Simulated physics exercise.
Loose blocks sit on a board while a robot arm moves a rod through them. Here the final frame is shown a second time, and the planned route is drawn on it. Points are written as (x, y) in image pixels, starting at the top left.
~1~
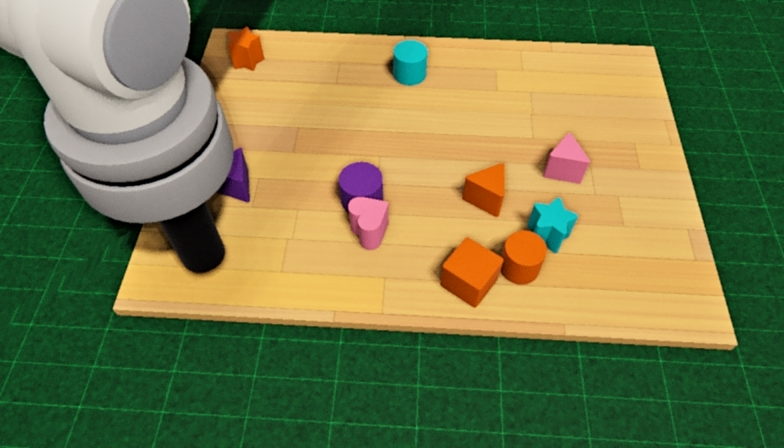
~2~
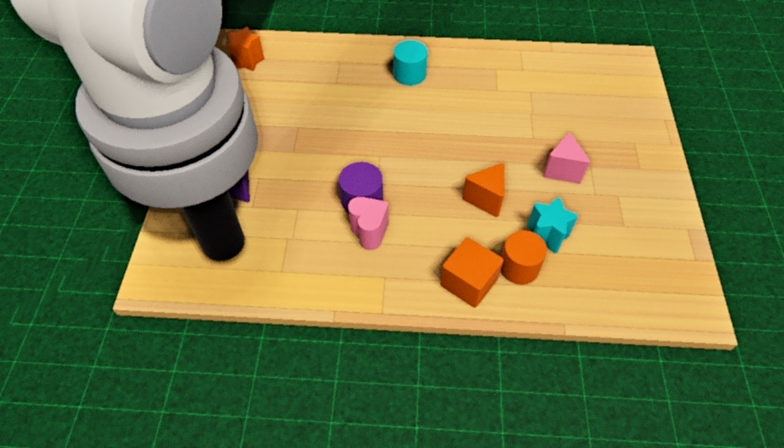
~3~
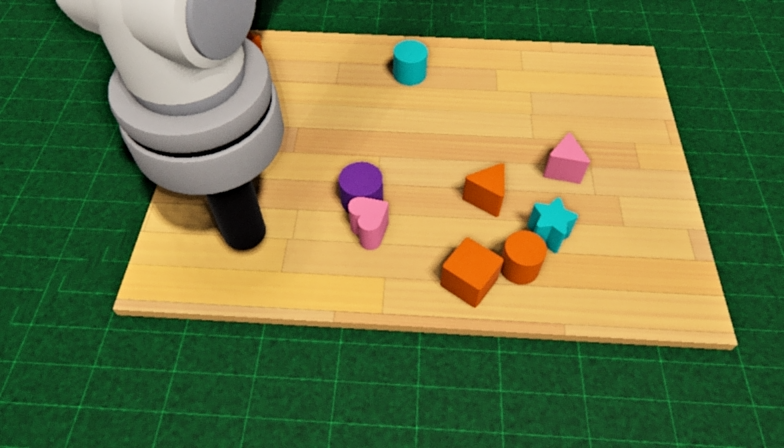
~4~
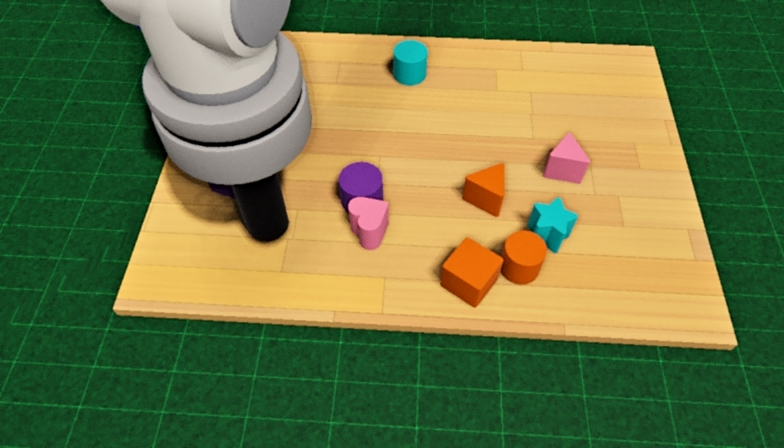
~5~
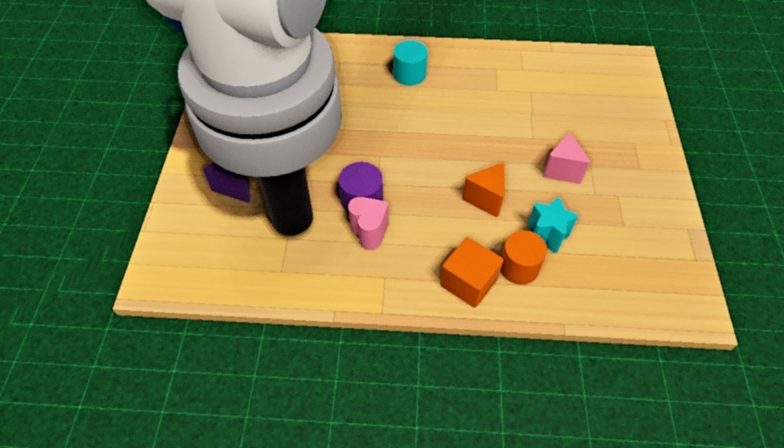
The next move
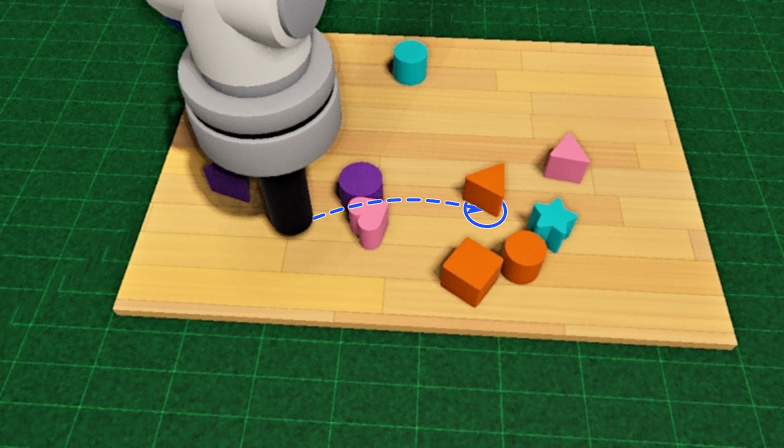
On a wooden board, a robot arm moves its black rod right among still blocks.
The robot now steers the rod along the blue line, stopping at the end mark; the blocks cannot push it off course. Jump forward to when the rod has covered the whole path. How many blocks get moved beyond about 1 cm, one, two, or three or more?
That push would leave three or more blocks displaced by more than about 1 cm.
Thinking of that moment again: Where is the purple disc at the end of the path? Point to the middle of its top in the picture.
Expect it around (446, 148).
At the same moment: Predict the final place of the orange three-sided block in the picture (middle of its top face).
I predict (533, 179).
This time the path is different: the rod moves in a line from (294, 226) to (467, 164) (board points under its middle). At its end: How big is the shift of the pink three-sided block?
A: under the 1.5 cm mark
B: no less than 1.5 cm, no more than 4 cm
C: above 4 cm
A
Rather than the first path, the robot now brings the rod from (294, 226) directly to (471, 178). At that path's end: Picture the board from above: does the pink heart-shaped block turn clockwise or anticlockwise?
Viewed from above, clockwise.
Path on the board, from (294, 226) through (357, 205) and (421, 200) to (485, 210).
The first path, step by step. One third of the way, rod at (358, 197); purple disc at (394, 166); pink heart-shaped block at (379, 213), turned 30° clockwise.
Two thirds of the way, rod at (423, 193); purple disc at (441, 149); pink heart-shaped block at (386, 214), turned 60° clockwise.
At the end, rod at (487, 202); purple disc at (446, 148); pink heart-shaped block at (386, 214), turned 60° clockwise; orange three-sided block at (533, 179), turned 15° anticlockwise; turquoise star block in place.
